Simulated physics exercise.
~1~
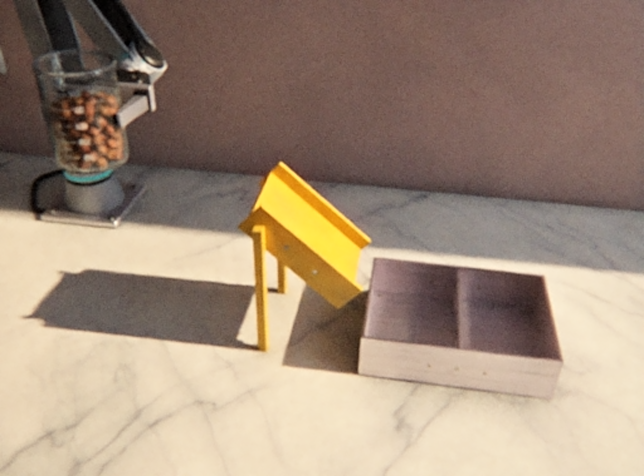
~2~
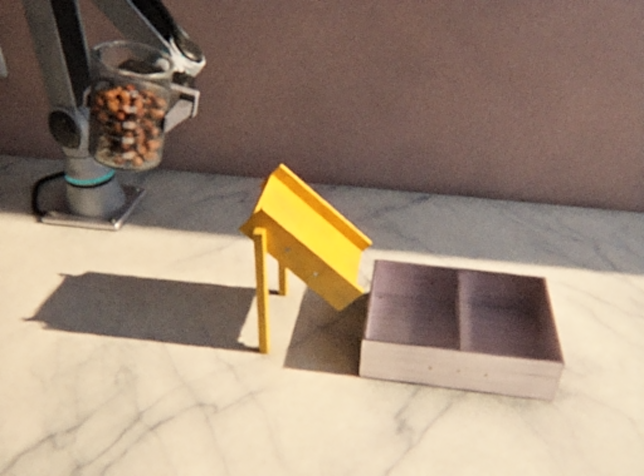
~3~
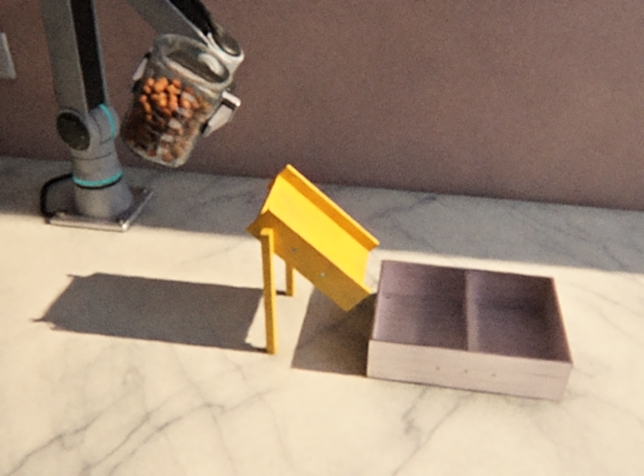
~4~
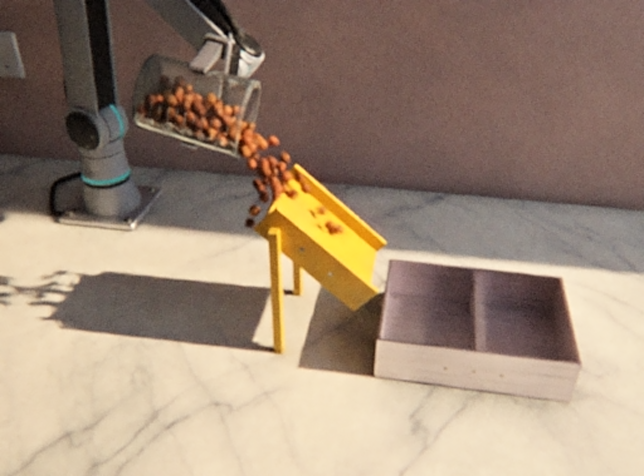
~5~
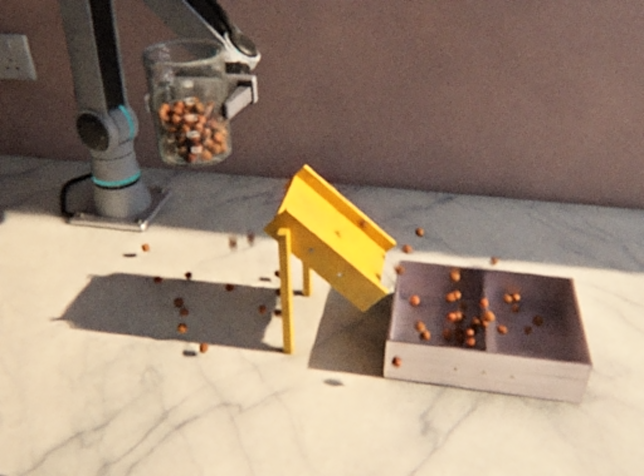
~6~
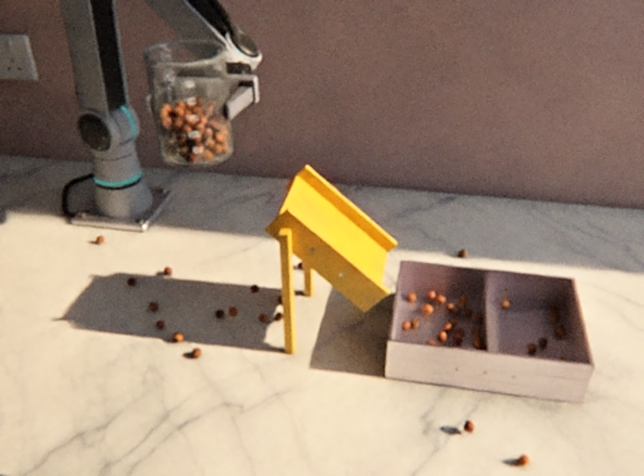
In this clip, a robot arm lifts a clear cup of hazelnuts and tips it over a yellow chute, spilling some into a divided box and onto the table, then turns it upright, leaving many nuts in the cup, others in both box compartments and a few scattered around.
